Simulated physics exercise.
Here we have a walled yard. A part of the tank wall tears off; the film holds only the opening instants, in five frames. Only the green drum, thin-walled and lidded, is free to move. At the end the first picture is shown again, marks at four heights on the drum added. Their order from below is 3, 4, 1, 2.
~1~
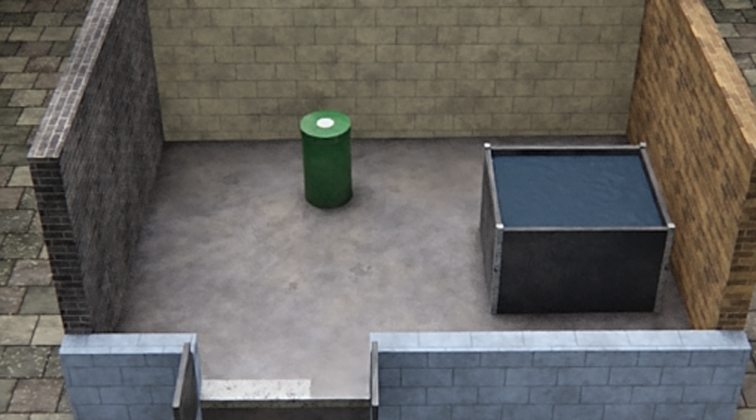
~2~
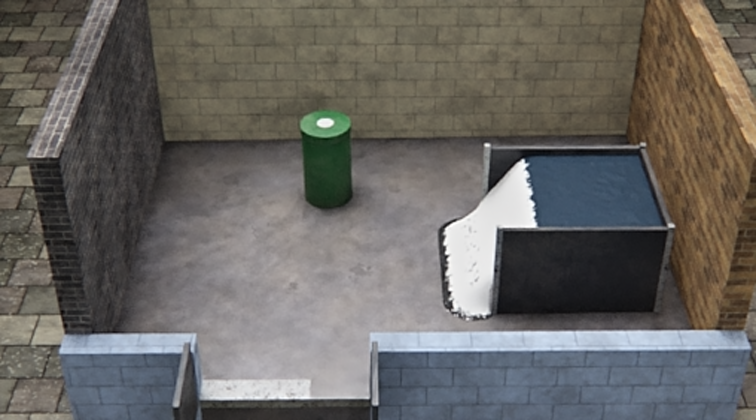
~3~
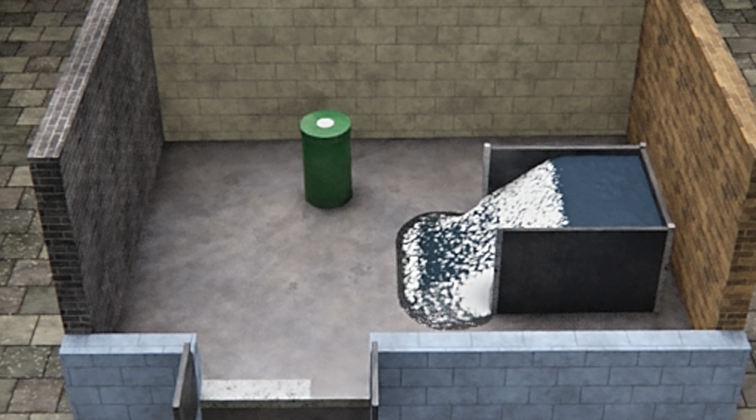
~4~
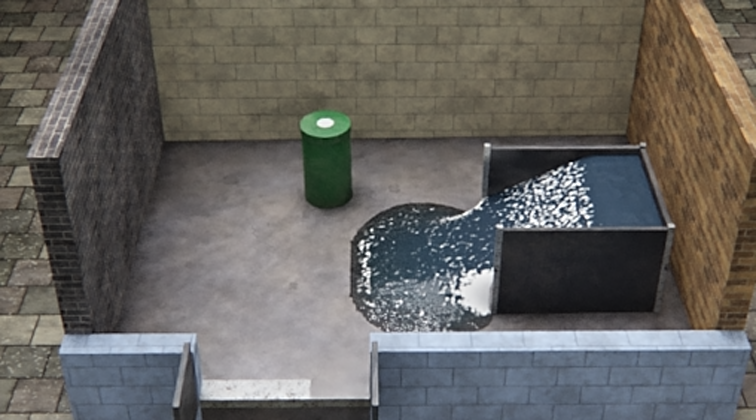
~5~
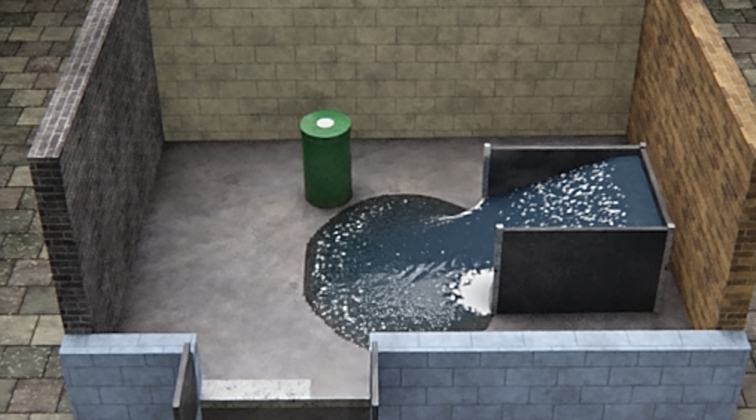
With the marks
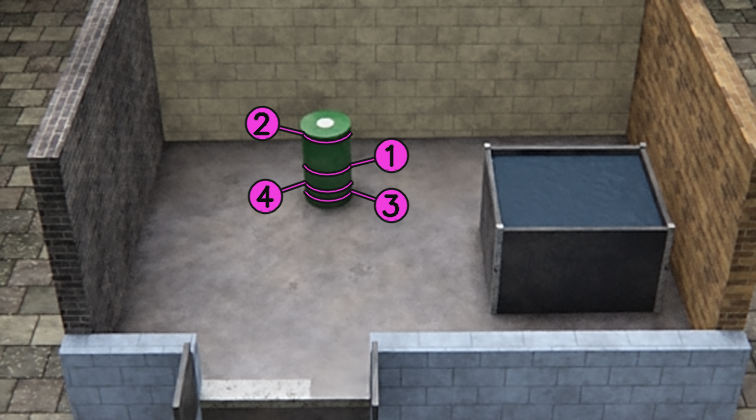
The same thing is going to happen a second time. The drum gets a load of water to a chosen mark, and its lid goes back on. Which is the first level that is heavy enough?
Take 1.
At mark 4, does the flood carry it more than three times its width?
No.
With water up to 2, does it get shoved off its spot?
No, that is safe.
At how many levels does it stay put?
Two of them.
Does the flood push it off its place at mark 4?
Yes, it does.
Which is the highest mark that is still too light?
Mark 4.
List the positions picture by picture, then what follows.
Lid of the green drum at (326, 124); tank full, its middle at (574, 193); open gate at (284, 337).
Water covers 3 % of the ground and is seen nearest the drum at (456, 222).
Water covers 7 % of the ground and is seen nearest the drum at (406, 233).
Water covers 12 % of the ground and is seen nearest the drum at (387, 214).
Lid of the green drum at (326, 124); water covers 18 % of the ground and is seen nearest the drum at (363, 204).
On the marked copy, 1 at (327, 174); 2 at (326, 142); 3 at (328, 200); 4 at (327, 191); from the bottom up 3, 4, 1, 2.
For mark 1, it does not move.
For mark 2, it does not move.
For mark 3, it is pushed about 3 times its own width away.
For mark 4, it is pushed about its own width away.
